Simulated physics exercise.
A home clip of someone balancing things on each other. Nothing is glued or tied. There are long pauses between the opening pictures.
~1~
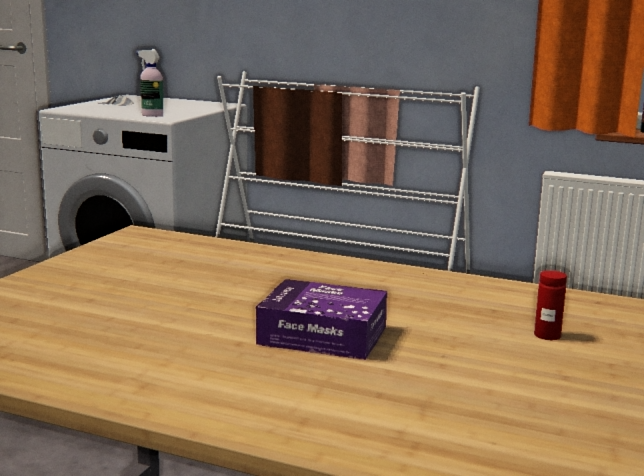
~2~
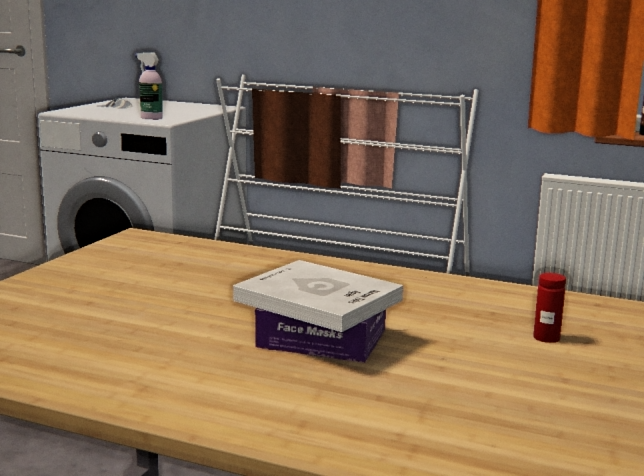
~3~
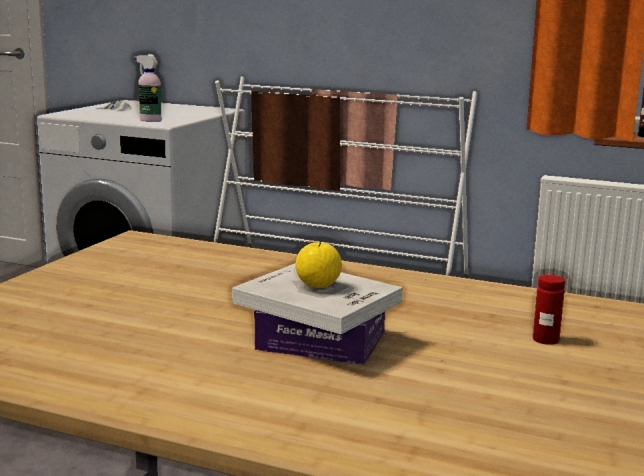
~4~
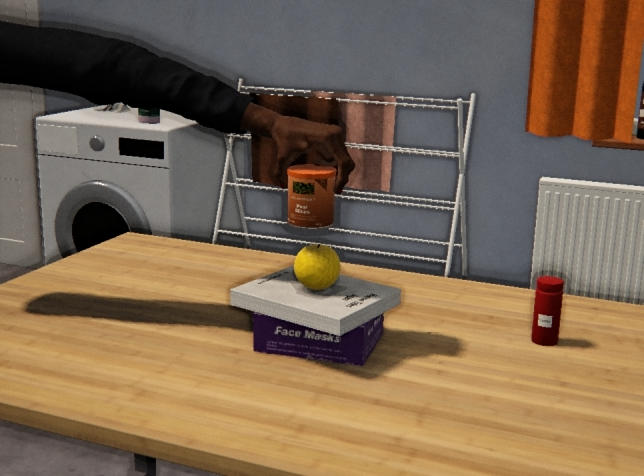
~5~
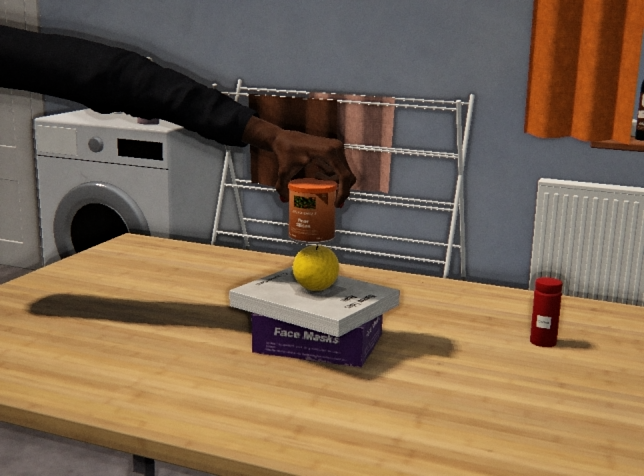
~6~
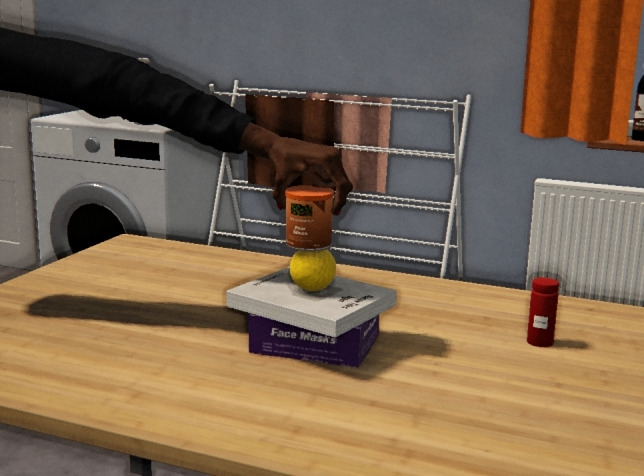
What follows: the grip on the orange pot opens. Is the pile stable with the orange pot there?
In the end the pile gives way.
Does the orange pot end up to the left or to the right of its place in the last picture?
It goes to the left.
Then, 0.50 s on from there, orange pot now fallen.
Then, 0.70 s on from there, things are still on the move.
In the end, fallen, orange pot; the other 4 unmoved. At the end, from the last picture's camera, orange pot near (179, 296). The pile loses its balance.
